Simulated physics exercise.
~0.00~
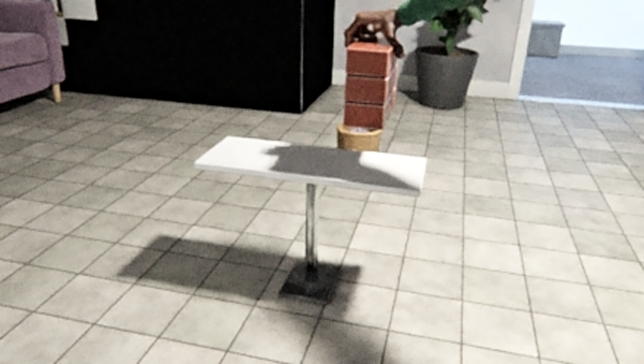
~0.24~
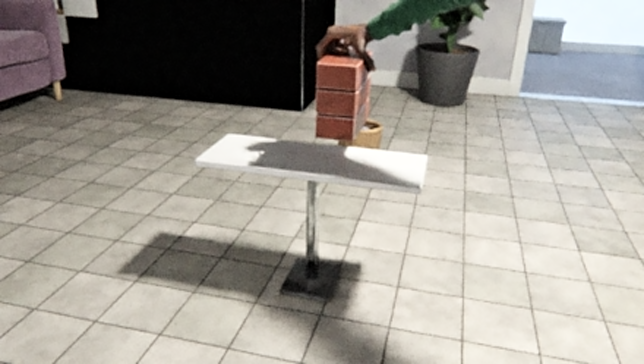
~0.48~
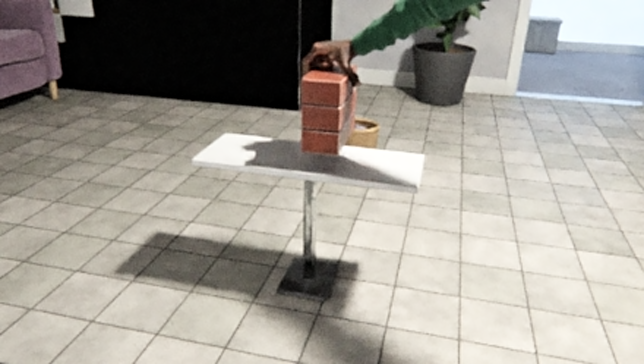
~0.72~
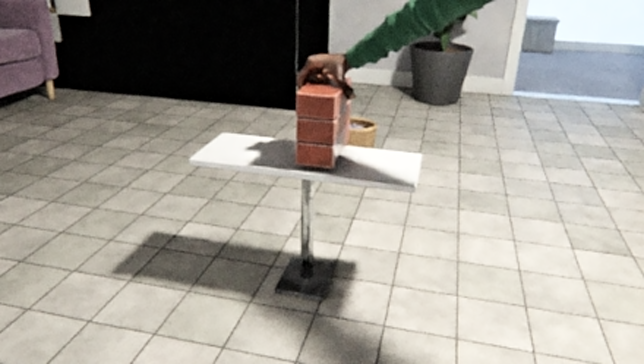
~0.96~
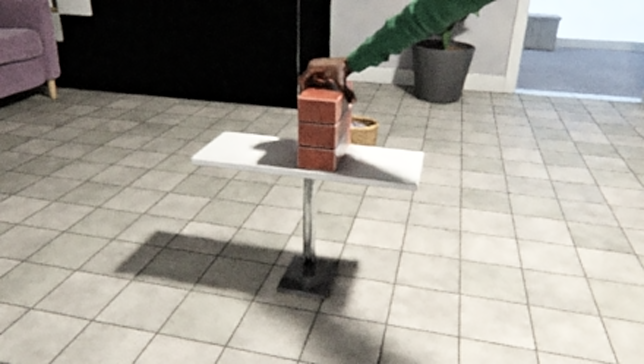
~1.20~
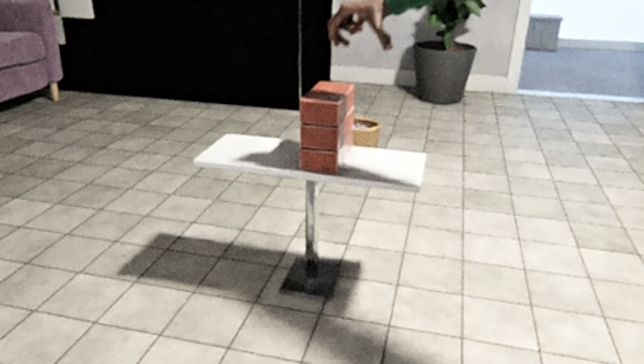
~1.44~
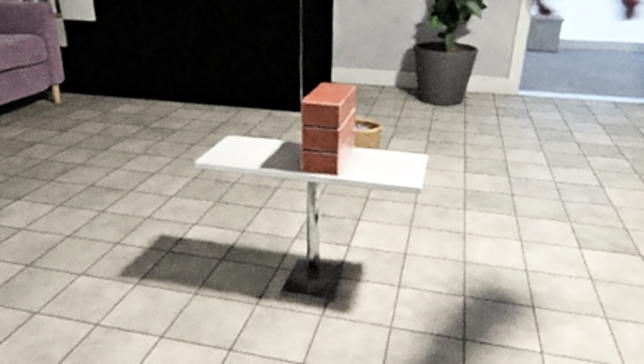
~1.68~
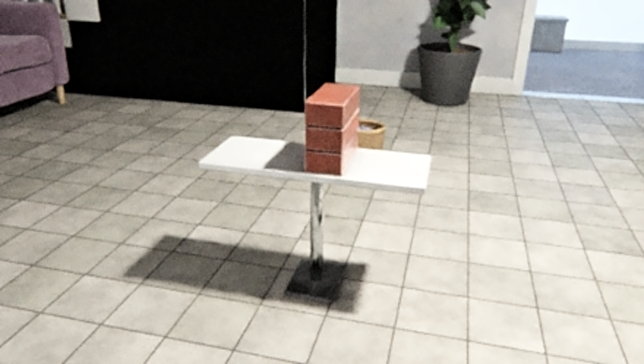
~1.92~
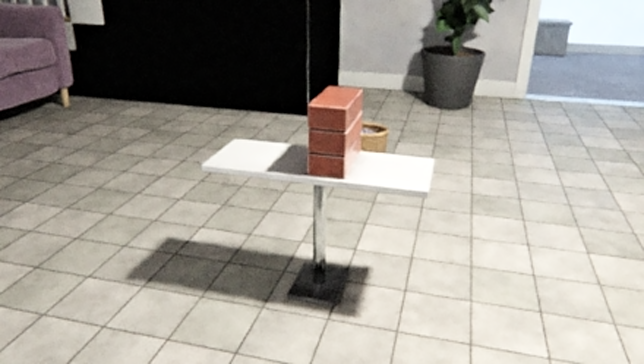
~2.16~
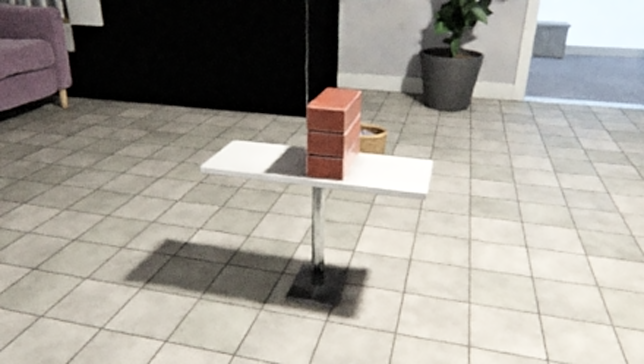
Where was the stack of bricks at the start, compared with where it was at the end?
At the start the bricks were held up in a hand, higher and further to the right. By the end they were resting on the white side table, near the middle of its top.
